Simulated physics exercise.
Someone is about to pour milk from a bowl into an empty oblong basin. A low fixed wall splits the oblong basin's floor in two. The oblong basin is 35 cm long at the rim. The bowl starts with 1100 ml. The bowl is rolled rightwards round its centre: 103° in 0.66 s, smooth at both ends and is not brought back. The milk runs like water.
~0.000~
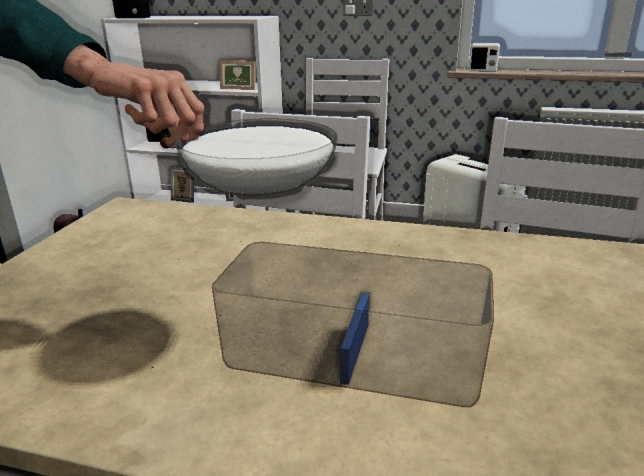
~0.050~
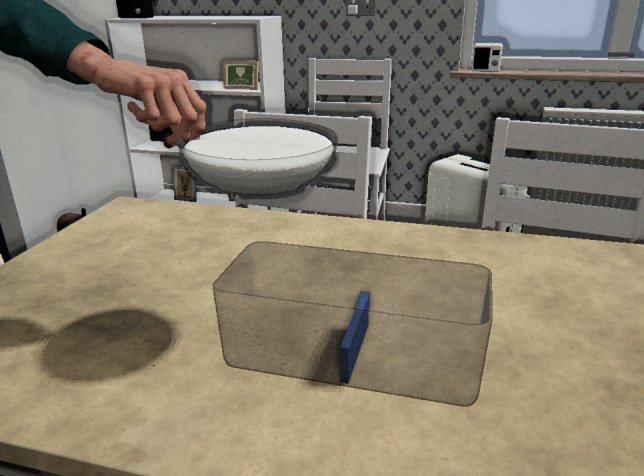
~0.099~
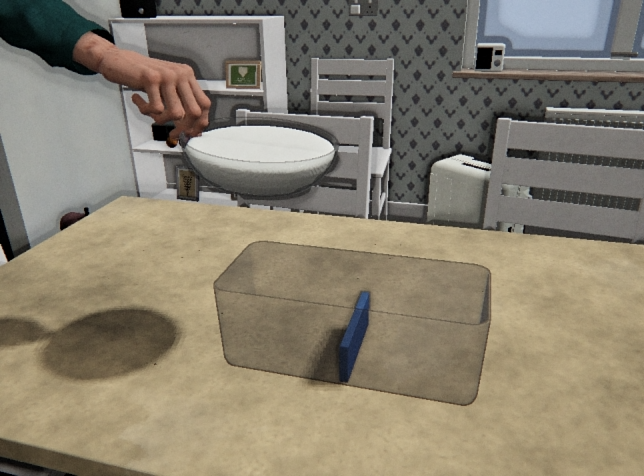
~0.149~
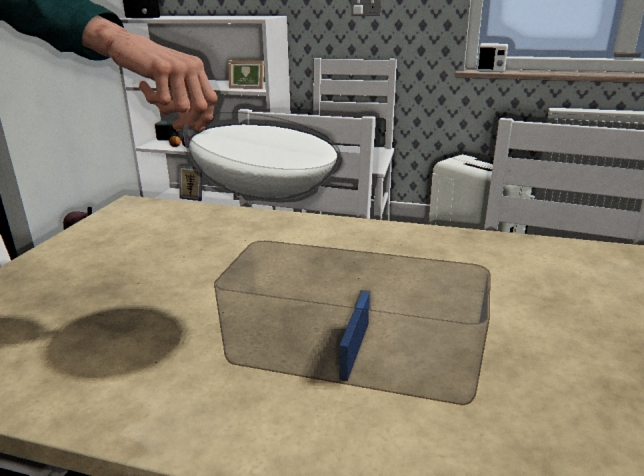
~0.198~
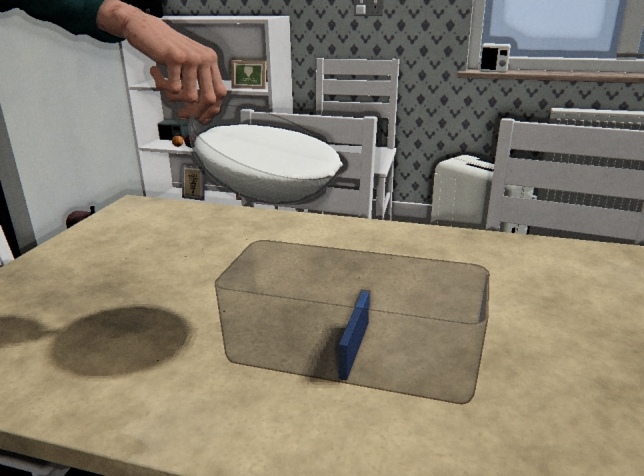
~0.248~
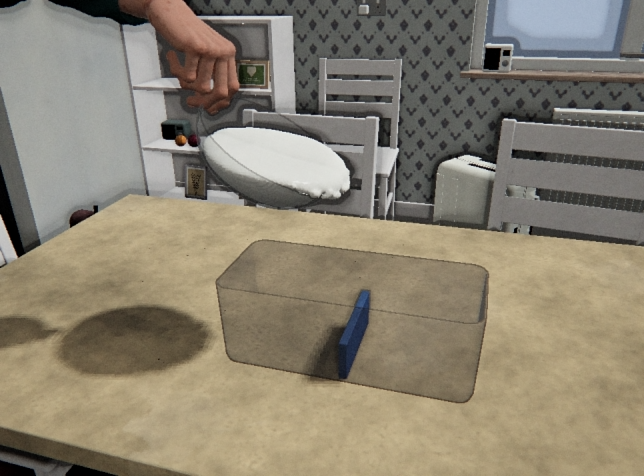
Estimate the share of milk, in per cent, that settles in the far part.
The far part has some 59 per cent.
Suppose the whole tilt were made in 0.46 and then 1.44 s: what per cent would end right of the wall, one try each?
First 50, then 75 per cent.
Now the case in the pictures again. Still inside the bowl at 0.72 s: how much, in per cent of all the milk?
Some 0 per cent.
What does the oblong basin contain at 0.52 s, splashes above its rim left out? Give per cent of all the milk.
About 58 per cent.
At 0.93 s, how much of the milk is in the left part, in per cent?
Near 28 in a hundred.
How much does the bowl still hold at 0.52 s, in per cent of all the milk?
About 3 per cent.
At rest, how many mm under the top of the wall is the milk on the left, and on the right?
Some 46 mm on the left and 32 mm on the right.
After 0.52 s the tilt is 92° and 3 per cent is still to pour, 5 is left of the wall and 54 right of it.
After 0.72 s the tilt is 103° and 0 per cent is still to pour, 23 is left of the wall and 50 right of it.
After 0.93 s the tilt is 103° and 0 per cent is still to pour, 28 is left of the wall and 61 right of it.
After 1.16 s the tilt is 103° and 0 per cent is still to pour, 30 is left of the wall and 59 right of it.
In the end 30 per cent lies left of the wall, 59 right of it and 10 outside.
